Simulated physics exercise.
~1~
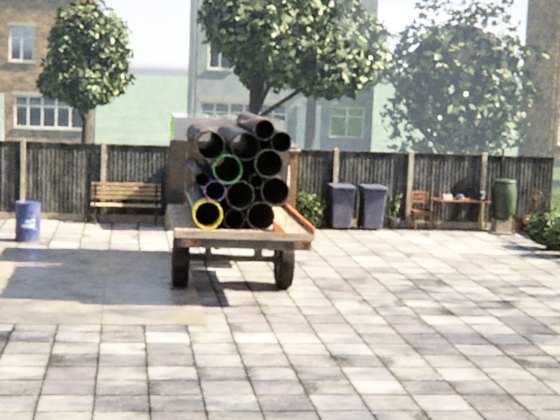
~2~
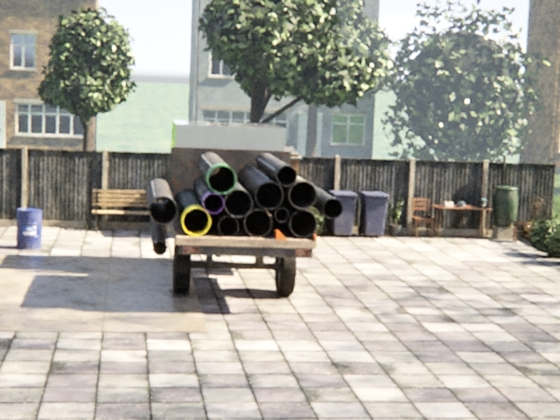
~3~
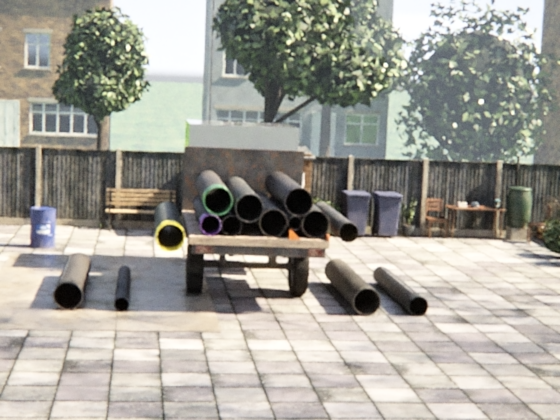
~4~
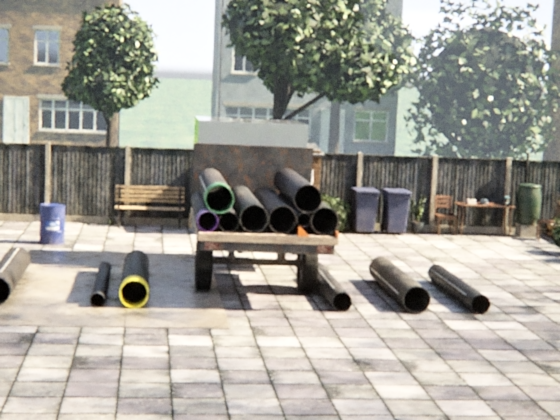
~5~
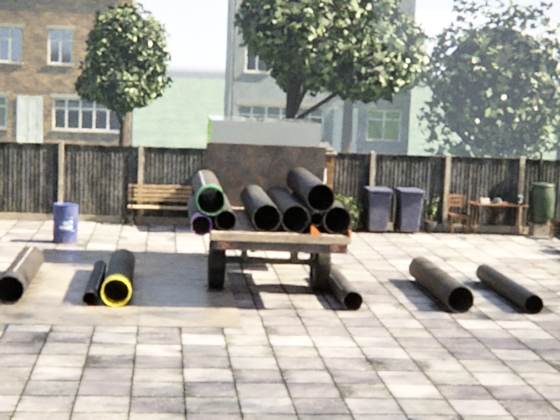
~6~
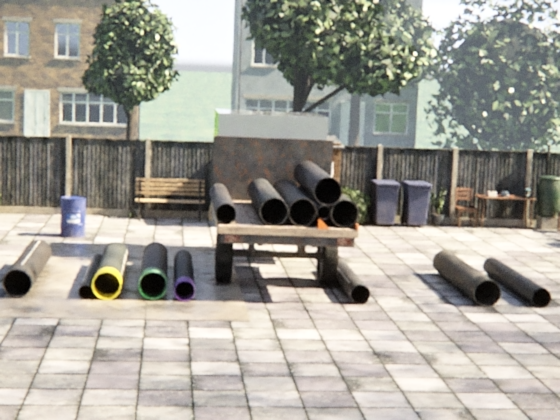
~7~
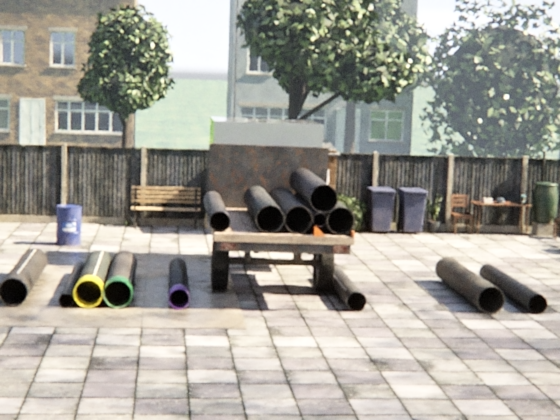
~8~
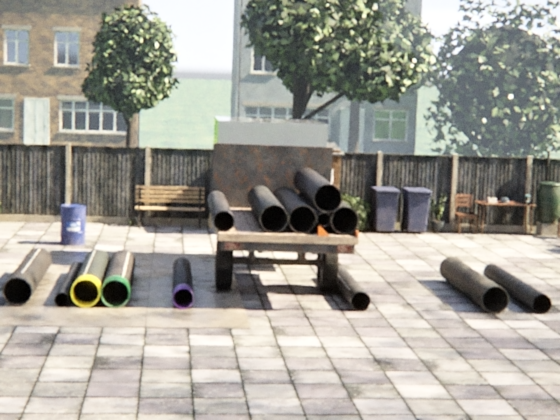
In a paved yard, a stack of dark hollow pipes on a parked flatbed lorry spreads and spills off both sides; the yellow-ringed pipe drops left, then the green and purple ones follow, and all three lie on the ground to the left while several pipes remain aboard.
